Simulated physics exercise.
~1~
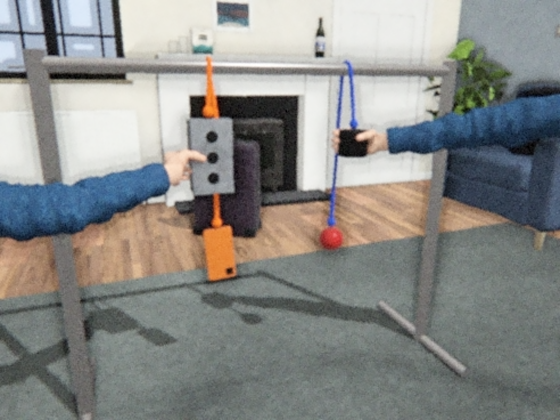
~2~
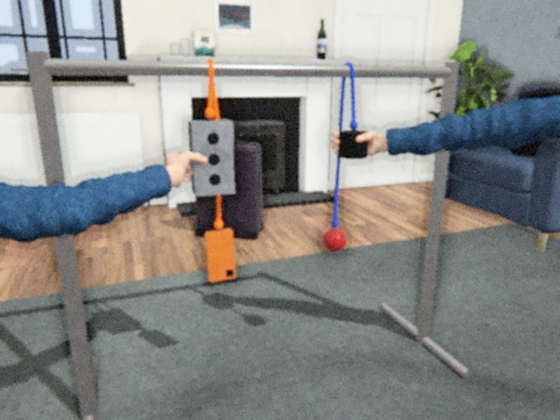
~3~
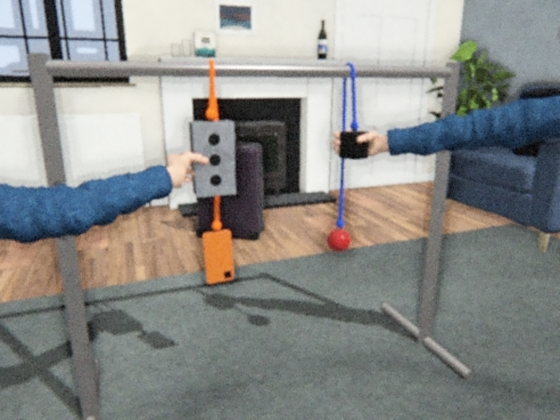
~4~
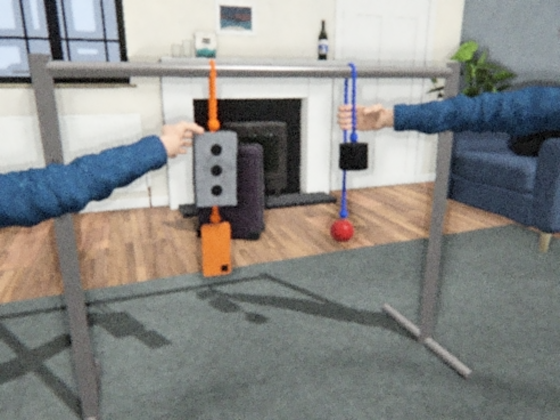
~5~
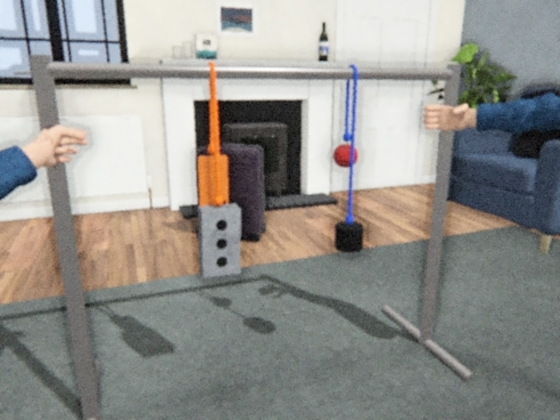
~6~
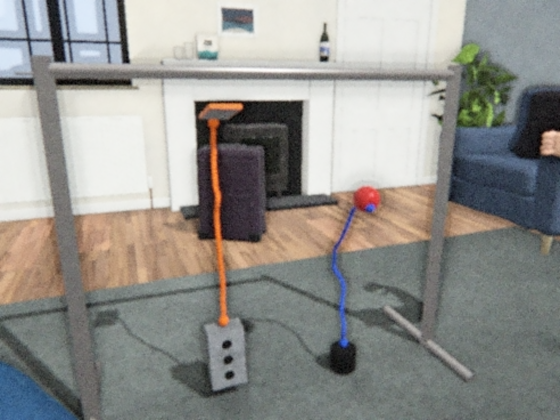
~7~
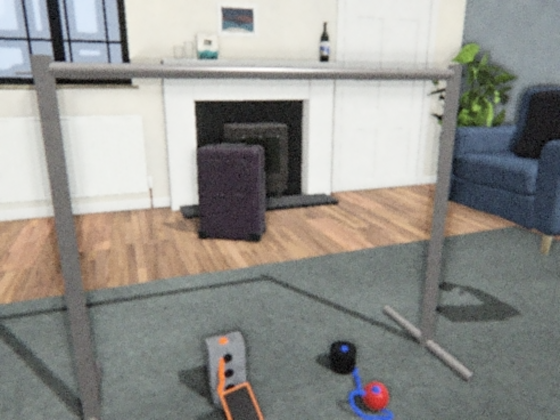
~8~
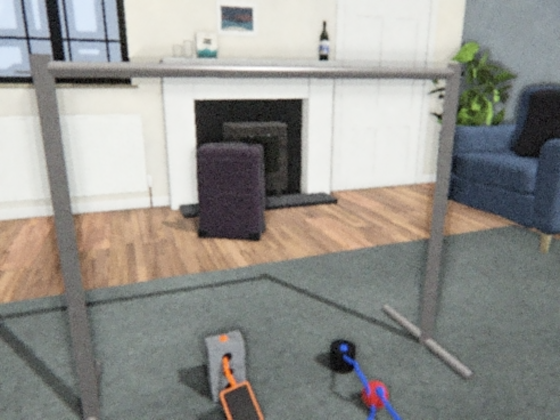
Two blue-sleeved hands let go of a grey block and a small black object on ropes over a rail, and both dropped, whipping the orange phone and red ball up before everything ended on the floor with the ropes.
